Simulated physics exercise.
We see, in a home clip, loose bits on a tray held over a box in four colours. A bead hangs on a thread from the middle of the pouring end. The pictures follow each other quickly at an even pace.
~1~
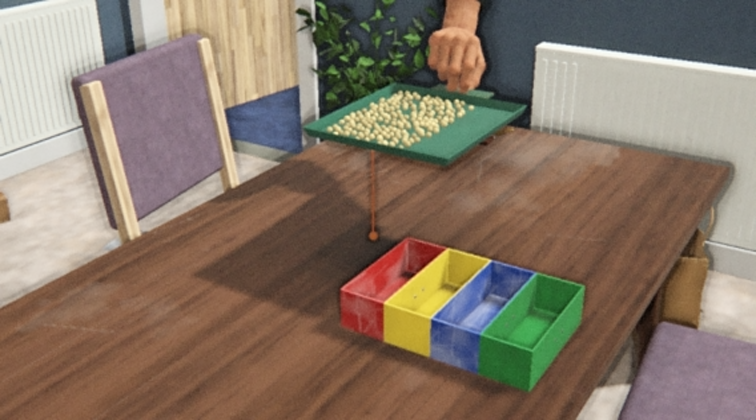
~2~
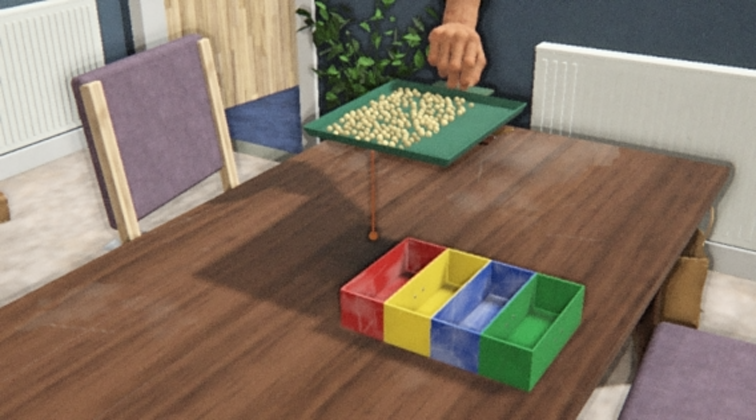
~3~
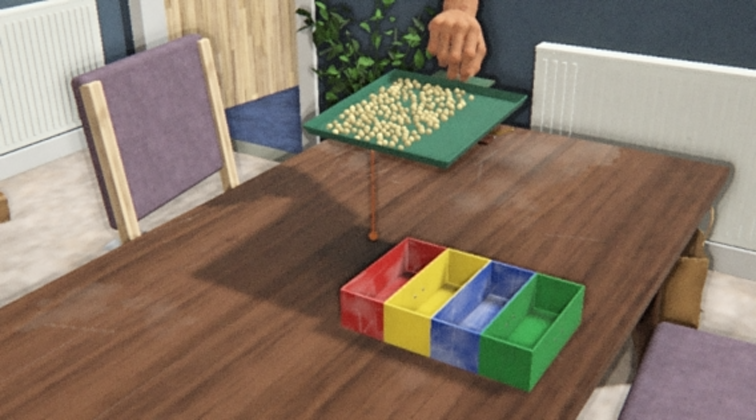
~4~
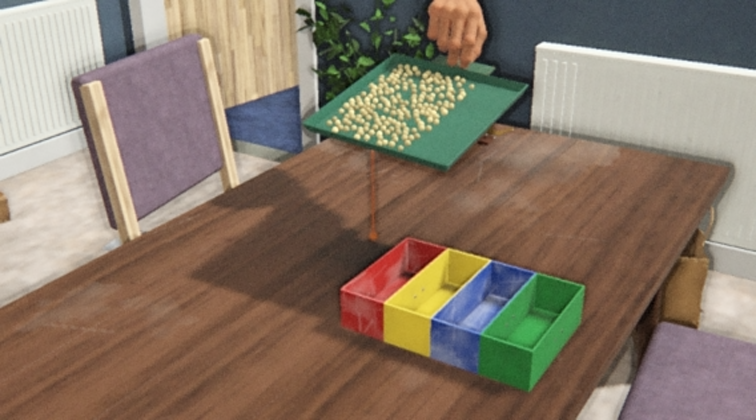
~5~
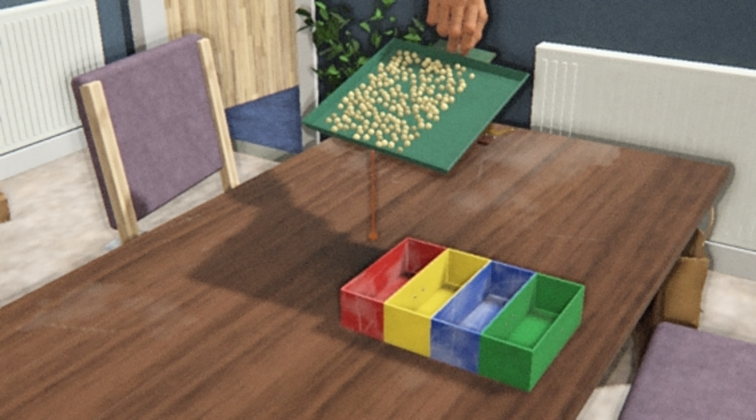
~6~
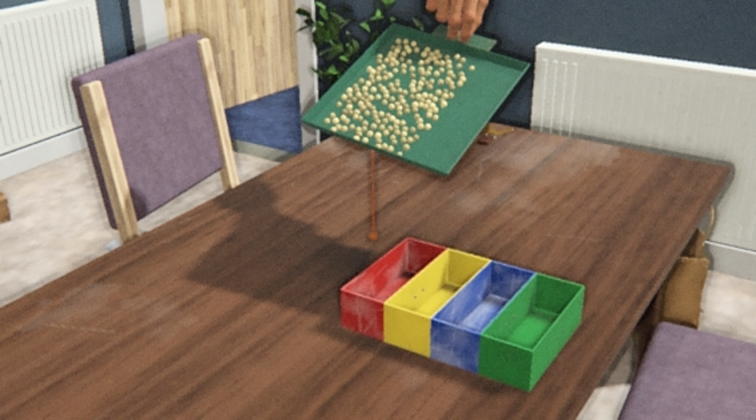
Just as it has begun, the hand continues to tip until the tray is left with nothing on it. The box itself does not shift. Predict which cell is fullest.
My prediction is the yellow cell.
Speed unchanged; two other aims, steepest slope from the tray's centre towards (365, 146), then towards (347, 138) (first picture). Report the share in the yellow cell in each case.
Roughly 0 per cent, and 0 per cent.
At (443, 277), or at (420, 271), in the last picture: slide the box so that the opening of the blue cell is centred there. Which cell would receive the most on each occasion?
That blue cell, then the blue one.
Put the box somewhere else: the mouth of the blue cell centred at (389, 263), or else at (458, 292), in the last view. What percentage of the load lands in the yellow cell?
0 per cent the first time, 60 per cent the second time.
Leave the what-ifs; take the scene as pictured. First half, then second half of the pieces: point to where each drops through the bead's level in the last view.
I'd place the first part at (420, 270) and the rest at (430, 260).
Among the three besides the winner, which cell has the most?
Second place: The red one.
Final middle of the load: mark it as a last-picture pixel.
Resting centre, last frame: Roughly (423, 317).
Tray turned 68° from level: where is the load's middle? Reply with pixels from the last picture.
Load centre: Approx. (418, 219).
Soon, tray tipped steeply; about a third on the tray; a small part in the yellow cell; a small part in the red cell; a stray few in the blue cell; about half falling or outside the box.
A while on, tray tipped past a quarter turn; about two thirds in the yellow cell; about a third in the red cell; a stray few in the blue cell; a stray few in the green cell; a small part falling or outside the box.
Towards the end, tray tipped past a quarter turn; about two thirds in the yellow cell; about a third in the red cell; a stray few in the blue cell; a stray few in the green cell; a small part falling or outside the box.
Finally, tray tipped past a quarter turn; about two thirds in the yellow cell; about a third in the red cell; a stray few in the blue cell; a stray few in the green cell; a small part outside the box.
